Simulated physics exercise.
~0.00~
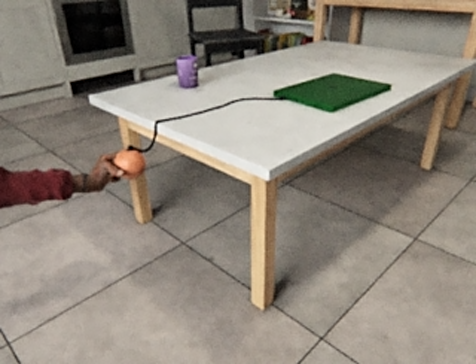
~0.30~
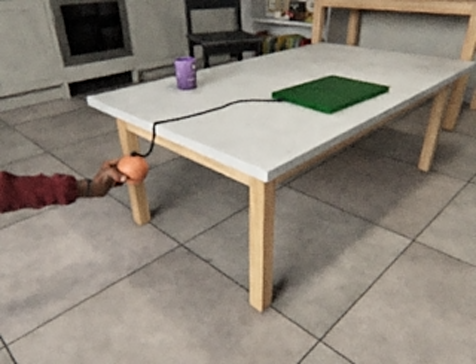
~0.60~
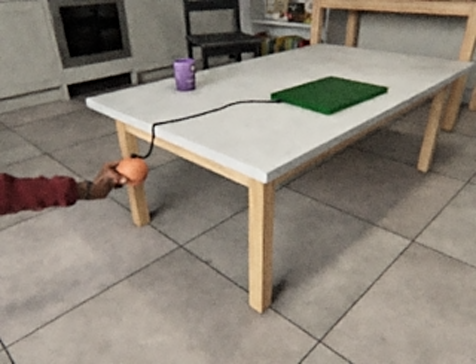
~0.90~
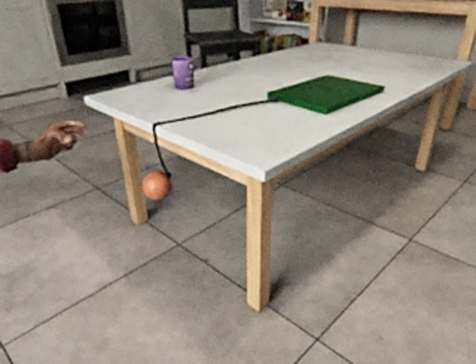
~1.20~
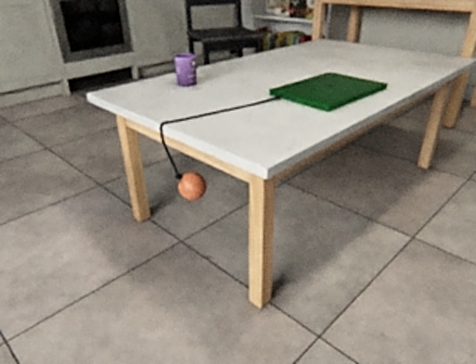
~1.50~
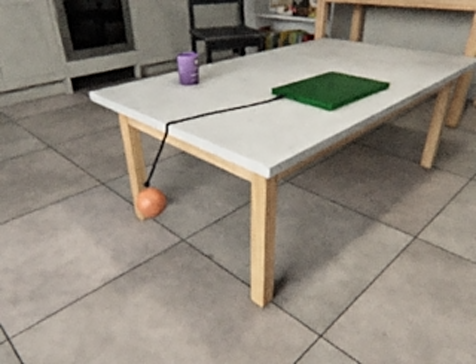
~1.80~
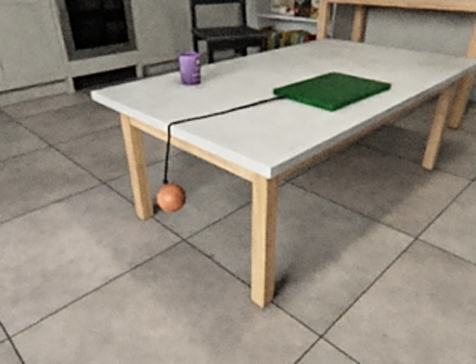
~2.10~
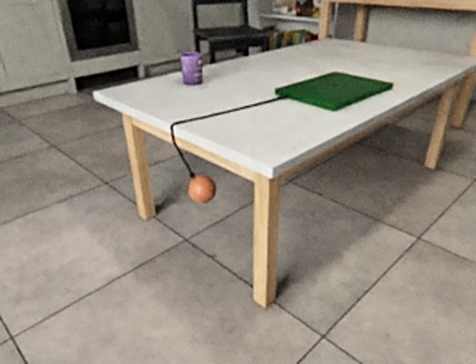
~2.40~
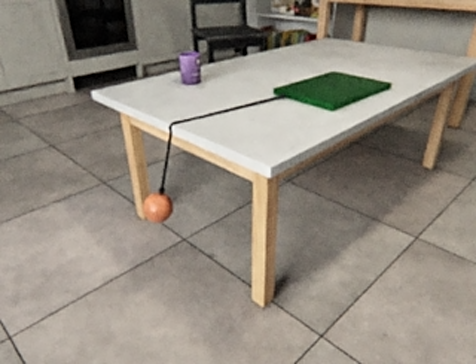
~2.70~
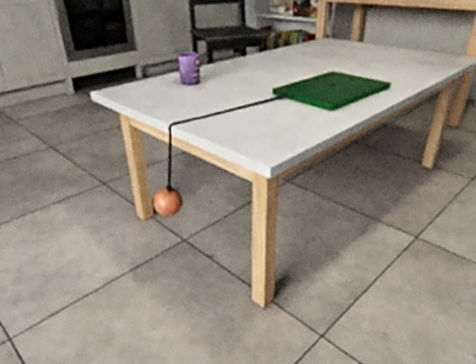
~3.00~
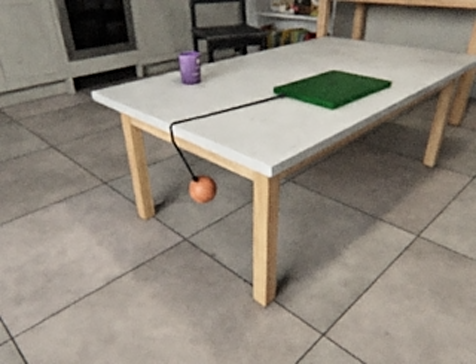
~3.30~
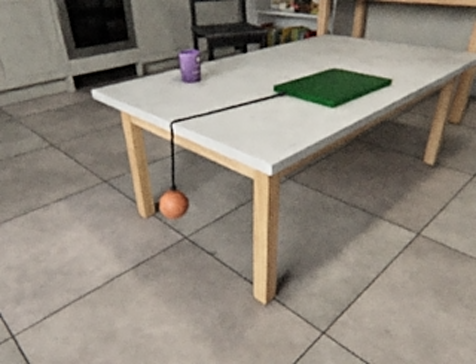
At a white table, a hand releases a corded orange ball, which swings below the edge.
